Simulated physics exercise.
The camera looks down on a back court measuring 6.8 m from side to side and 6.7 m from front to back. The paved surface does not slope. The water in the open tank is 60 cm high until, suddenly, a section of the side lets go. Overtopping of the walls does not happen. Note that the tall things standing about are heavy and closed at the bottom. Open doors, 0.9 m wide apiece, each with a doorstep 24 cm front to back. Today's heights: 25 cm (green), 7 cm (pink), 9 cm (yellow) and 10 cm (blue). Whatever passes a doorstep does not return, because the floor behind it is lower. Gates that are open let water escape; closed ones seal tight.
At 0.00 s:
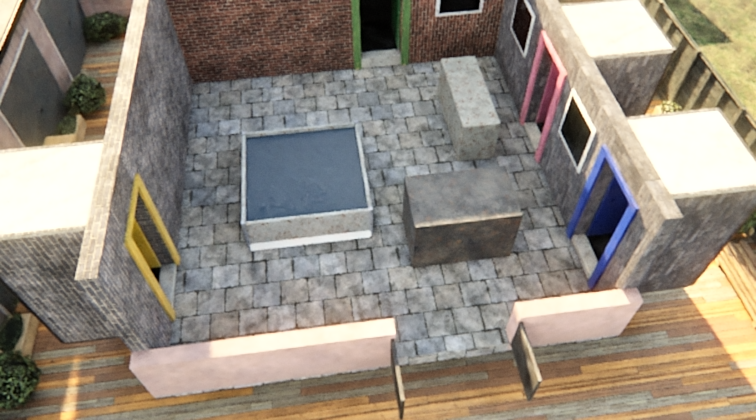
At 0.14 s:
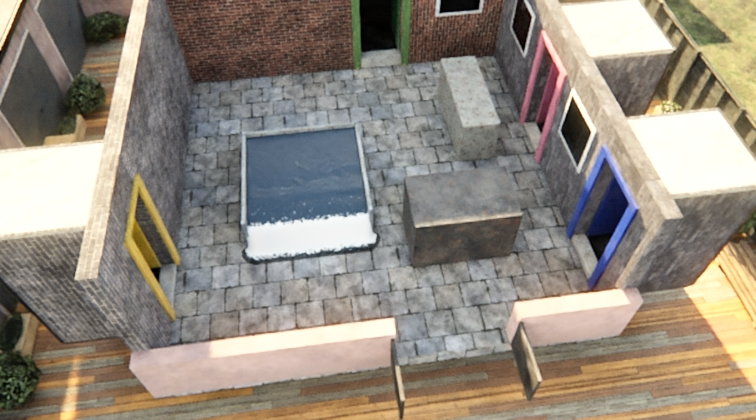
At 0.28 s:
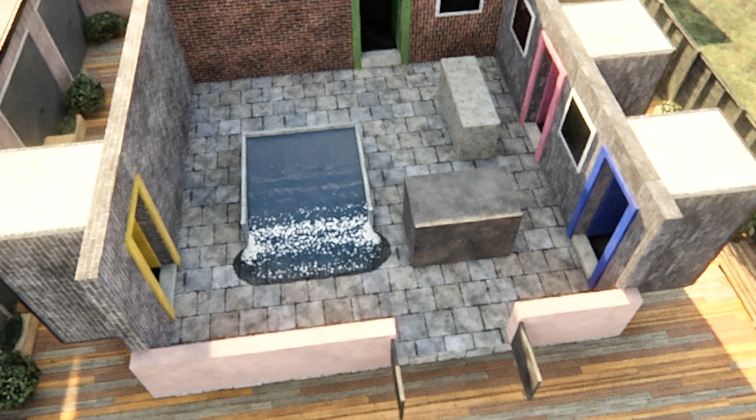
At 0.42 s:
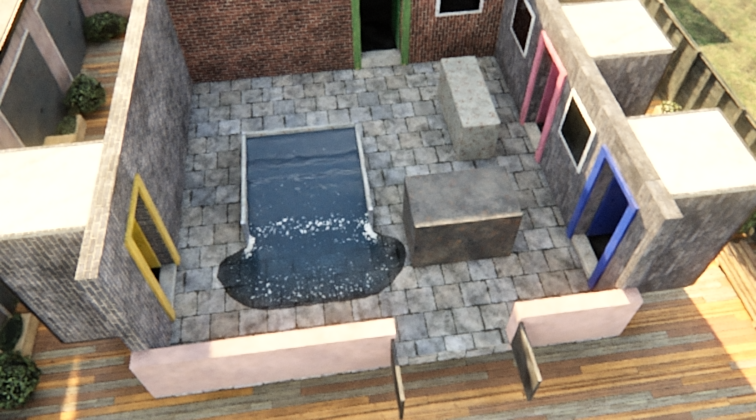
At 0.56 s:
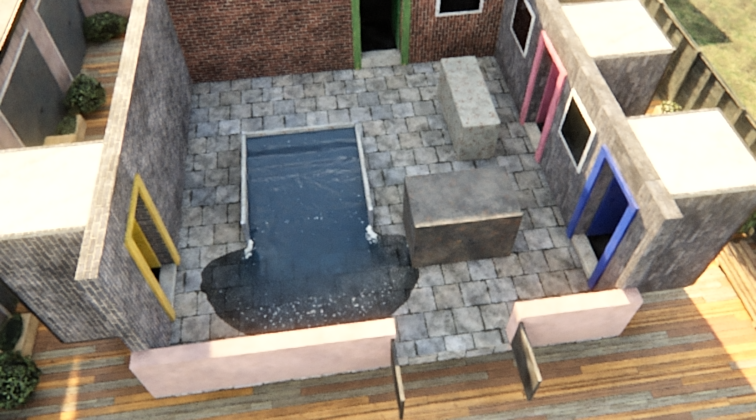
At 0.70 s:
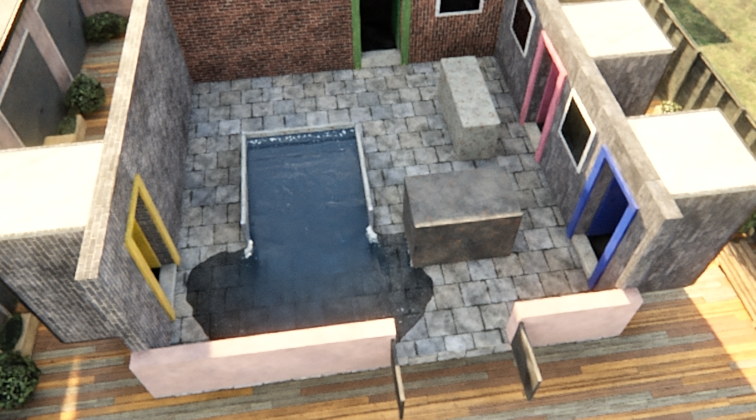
Water bursts from the near side of an open tank in a grey-paved court, seen from high above by a camera that stays still. Grey walls hold a yellow doorway at left and pink and blue ones at right, with a green one in the brick wall behind, two grey blocks right of the tank, and a low pink wall in front. White foam tumbles out, then thins as a dark sheet spreads forward and sideways to the pink wall, while the tank's level sinks.
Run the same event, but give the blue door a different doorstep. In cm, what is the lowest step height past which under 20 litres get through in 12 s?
Close to 11.5 cm is just enough.
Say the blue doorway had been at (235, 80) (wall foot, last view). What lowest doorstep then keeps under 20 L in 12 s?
Roughly 12.5 cm.
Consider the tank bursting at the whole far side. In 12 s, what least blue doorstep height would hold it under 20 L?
About 7.5 cm.
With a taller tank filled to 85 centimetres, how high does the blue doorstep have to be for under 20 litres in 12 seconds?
In that case, roughly 18 cm.
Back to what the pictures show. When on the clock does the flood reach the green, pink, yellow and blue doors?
The green door gets it at 6.5 s, the pink door at 5.0 s, the yellow door at 0.9 s and the blue door at 3.2 s.
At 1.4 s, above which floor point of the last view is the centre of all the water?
I'd say around (307, 240).
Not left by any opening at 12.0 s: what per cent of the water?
Remaining share: Around 72 %.
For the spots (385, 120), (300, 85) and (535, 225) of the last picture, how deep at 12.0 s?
About 4, 3 and 3 cm respectively.
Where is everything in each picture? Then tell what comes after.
In the first frame, still water, 60 cm deep, in the open tank at (304, 172); the blue door at (597, 225) is dry.
In the second frame, the gap is at (310, 231), the front 0.3 m out at (253, 259); the back of the open tank holds 60 cm.
In the third frame, the front is at (278, 280), 0.8 m from the gap at (310, 232); 1.6 m2 of floor is wet, 60 cm left at the back.
In the fourth frame, water pours out at (310, 233) and has run 1.2 m, to (264, 304); about 9 cm deep outside, 60 cm at the back.
In the fifth frame, the gap is at (311, 233), the front 1.8 m out at a hidden place; the back of the open tank holds 58 cm.
In the sixth frame, the front is at a hidden place, 2.2 m from the gap at (311, 234); 6.5 m2 of floor is wet, 52 cm left at the back; 2.7 m in a straight line remain to the blue door at (597, 225).
After 1.4 s water covers 25 % of the floor, deepest (40 cm) near (312, 343); it has not reached the blue door.
After 3.0 s water covers 35 % of the floor, deepest (35 cm) near (168, 373); it has not reached the blue door.
After 12.0 s water covers 95 % of the floor, deepest (10 cm) near (403, 92); 4 cm at the blue door, 32 litres in over its 10 cm doorstep.
At the blue door as built, the water arrived by 3.3 s and peaked near 16 cm at 4.2 s.
With a doorstep of 9.5 cm, 37 litres would have come in within the 12 s; with 13 cm, 11 litres. So under 20 litres takes about 11.5 cm.
